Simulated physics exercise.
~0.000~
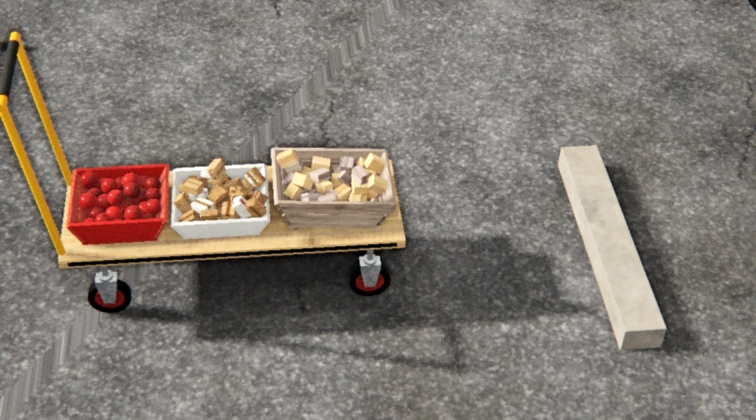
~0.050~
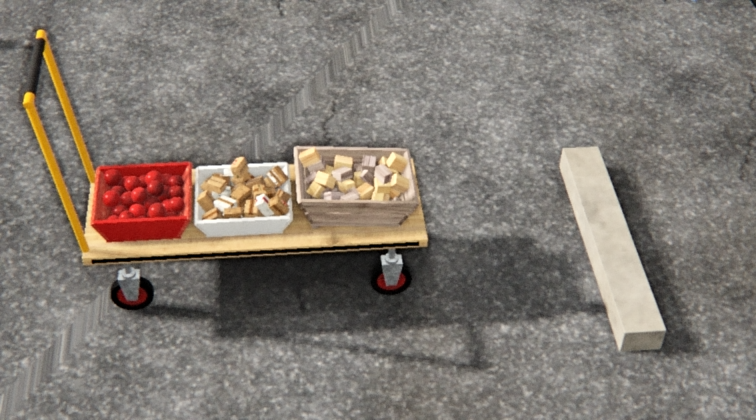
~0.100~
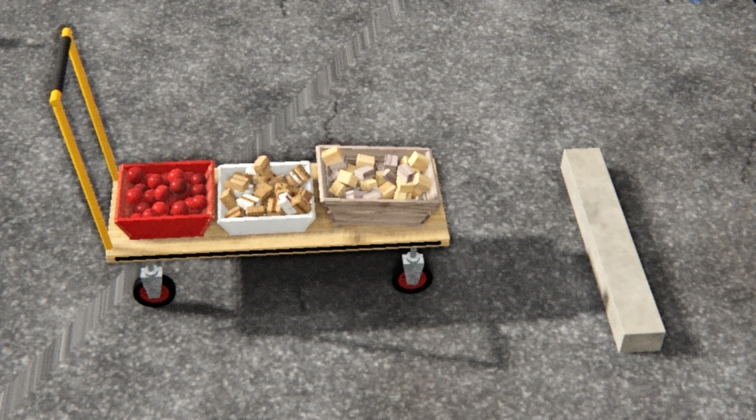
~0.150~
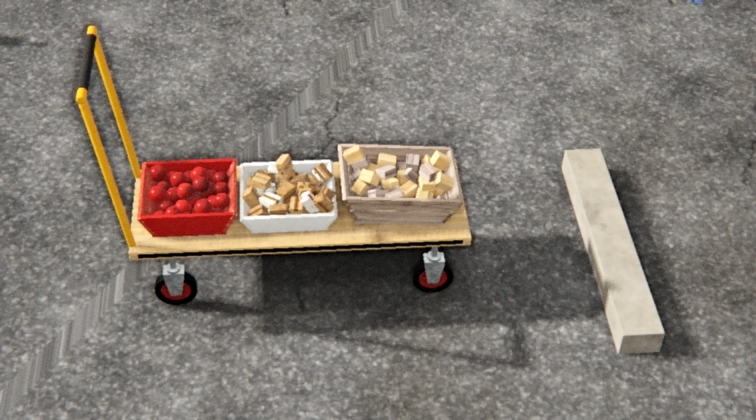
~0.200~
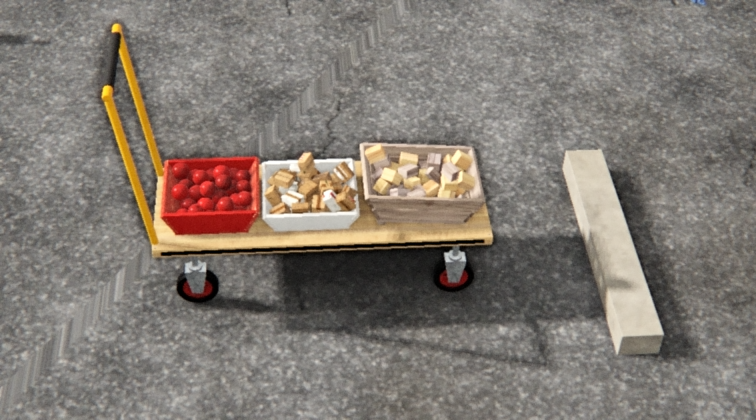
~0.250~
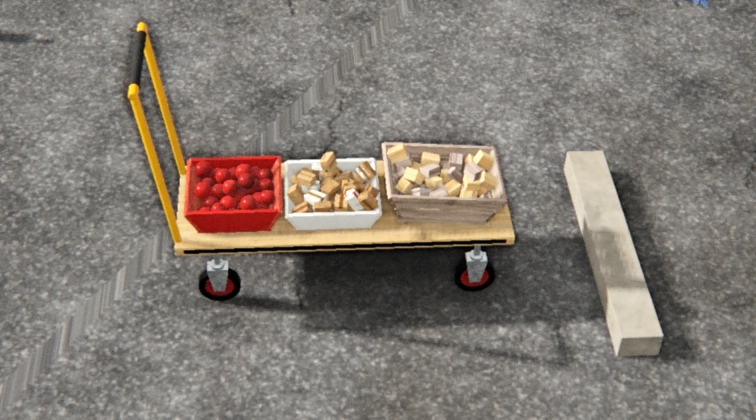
A flatbed cart carrying red, white and wooden tubs rolls steadily right across grey pavement.
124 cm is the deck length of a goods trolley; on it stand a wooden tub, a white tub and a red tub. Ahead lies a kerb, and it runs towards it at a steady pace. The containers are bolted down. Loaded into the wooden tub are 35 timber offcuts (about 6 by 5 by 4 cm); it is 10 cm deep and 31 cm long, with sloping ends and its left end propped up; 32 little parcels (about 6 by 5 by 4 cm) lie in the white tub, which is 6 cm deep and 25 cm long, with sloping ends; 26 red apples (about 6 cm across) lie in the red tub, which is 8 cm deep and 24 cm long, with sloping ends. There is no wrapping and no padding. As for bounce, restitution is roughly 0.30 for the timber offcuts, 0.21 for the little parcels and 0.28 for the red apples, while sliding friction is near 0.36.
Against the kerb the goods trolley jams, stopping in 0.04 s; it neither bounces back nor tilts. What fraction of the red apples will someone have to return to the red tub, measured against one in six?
Fewer than one in six of them.
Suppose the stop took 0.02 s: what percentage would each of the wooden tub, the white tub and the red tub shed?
In that case wooden tub 10, white tub 10 and red tub 0 per cent.
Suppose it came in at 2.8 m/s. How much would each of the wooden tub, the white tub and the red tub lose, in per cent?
Wooden tub 20 %, white tub 20 %, red tub 20 %.
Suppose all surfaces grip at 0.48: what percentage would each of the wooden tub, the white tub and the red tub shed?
In that setup wooden tub sheds 10 percent, white tub sheds 10 percent, and red tub sheds 0 percent.
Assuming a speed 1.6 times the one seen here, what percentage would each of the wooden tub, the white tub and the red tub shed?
In that case the wooden tub sheds 20 per cent, the white tub 20 per cent and the red tub 20 per cent.
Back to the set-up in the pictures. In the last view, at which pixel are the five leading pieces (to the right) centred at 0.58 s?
Mean position approx. (608, 173).
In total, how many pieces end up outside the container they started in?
About 8 in total.
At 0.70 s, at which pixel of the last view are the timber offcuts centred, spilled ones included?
Middle approx. (568, 180).
After 0.48 s, the wheels strike.
After 0.58 s, 0 of 35 out of the wooden tub, 1 of 32 out of the white tub and 0 of 26 out of the red tub.
After 0.70 s, 2 of 35 out of the wooden tub, 2 of 32 out of the white tub and 0 of 26 out of the red tub.
After 0.93 s, 2 of 35 out of the wooden tub, 4 of 32 out of the white tub and 1 of 26 out of the red tub.
Outcome (at 1.43 s), 2 of 35 out of the wooden tub, 4 of 32 out of the white tub and 1 of 26 out of the red tub. Asked share, 1 of 26, 4 per cent.
